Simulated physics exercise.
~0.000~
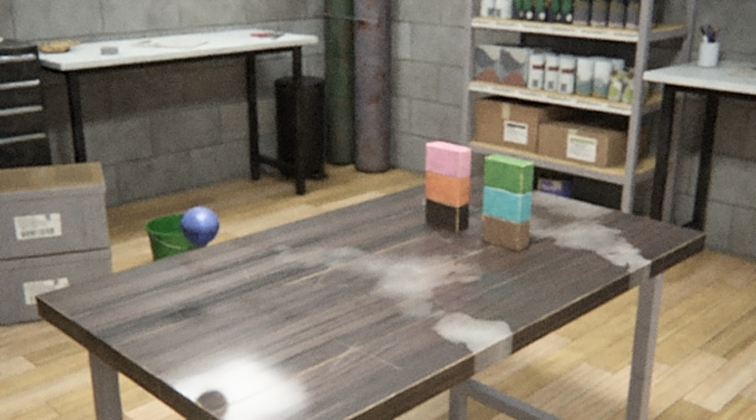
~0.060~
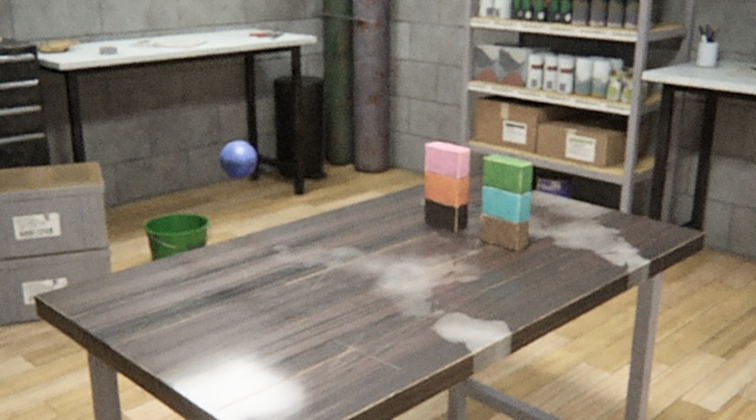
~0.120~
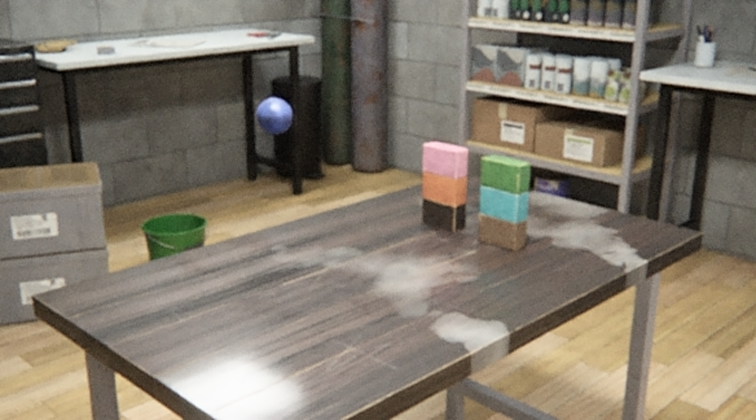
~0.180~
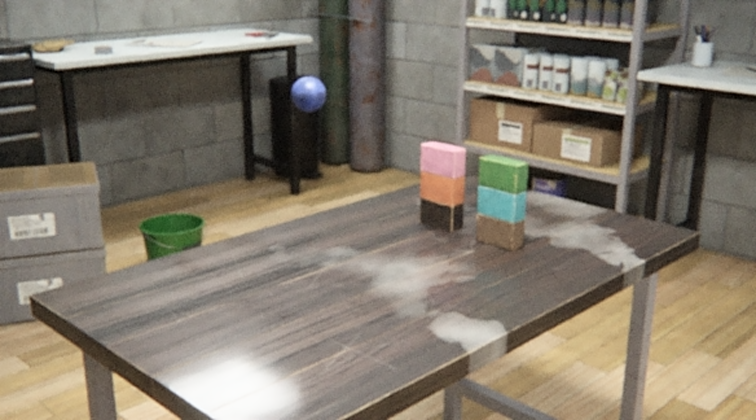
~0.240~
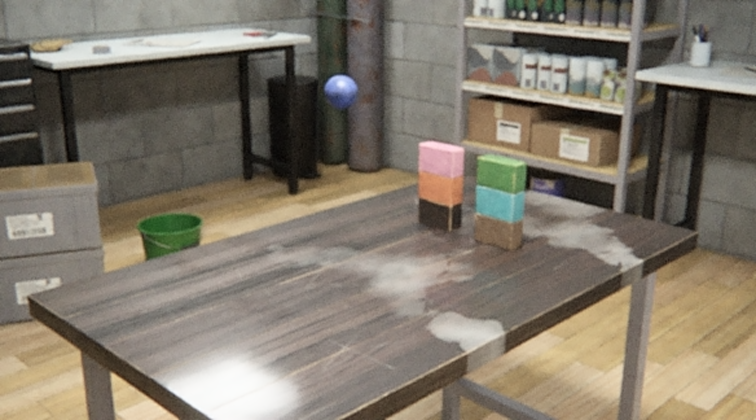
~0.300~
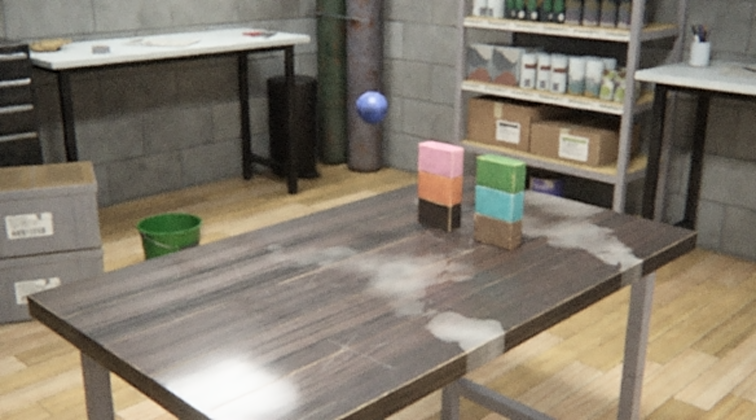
In a workshop, a blue ball arcs rightward through the air toward stacked coloured blocks.
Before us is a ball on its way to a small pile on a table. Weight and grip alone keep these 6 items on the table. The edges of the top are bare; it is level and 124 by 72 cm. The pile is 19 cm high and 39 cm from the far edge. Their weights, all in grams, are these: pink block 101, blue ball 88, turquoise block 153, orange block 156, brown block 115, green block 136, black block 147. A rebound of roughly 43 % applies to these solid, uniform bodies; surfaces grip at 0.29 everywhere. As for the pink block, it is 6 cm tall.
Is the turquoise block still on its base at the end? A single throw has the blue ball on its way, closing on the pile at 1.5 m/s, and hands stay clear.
It is still on its base.
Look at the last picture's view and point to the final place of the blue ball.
Roughly at pixel (396, 224).
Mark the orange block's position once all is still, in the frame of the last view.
Look near (479, 201) and you'll find it.
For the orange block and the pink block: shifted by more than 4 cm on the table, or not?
The orange block gets shifted; the pink block gets shifted.
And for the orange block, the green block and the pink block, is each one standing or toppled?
Final state - orange block: Goes over; green block: Remains on its base; pink block: Goes over.
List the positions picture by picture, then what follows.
In the first frame, gap 62 cm; blue ball (200, 226); turquoise block (507, 203).
In the second frame, gap 53 cm; blue ball (238, 160); brown block (504, 230).
In the third frame, gap 44 cm; blue ball (275, 116); black block (444, 213).
In the fourth frame, gap 35 cm; blue ball (309, 94); orange block (442, 187).
In the fifth frame, gap 26 cm; blue ball (341, 92); green block (501, 174).
In the sixth frame, gap 17 cm; blue ball (372, 108); turquoise block (499, 202).
After 0.50 s, blue ball near (420, 211); orange block leaning 14°; black block leaning 12°; pink block leaning 8°.
After 0.70 s, blue ball near (403, 221); orange block on its side; pink block leaning 71°.
At rest (1.4 s), tipped over on the table, pink block and orange block; the other 4 in place, give or take 4 cm. Seen from the same camera at the end, turquoise block near (499, 202).
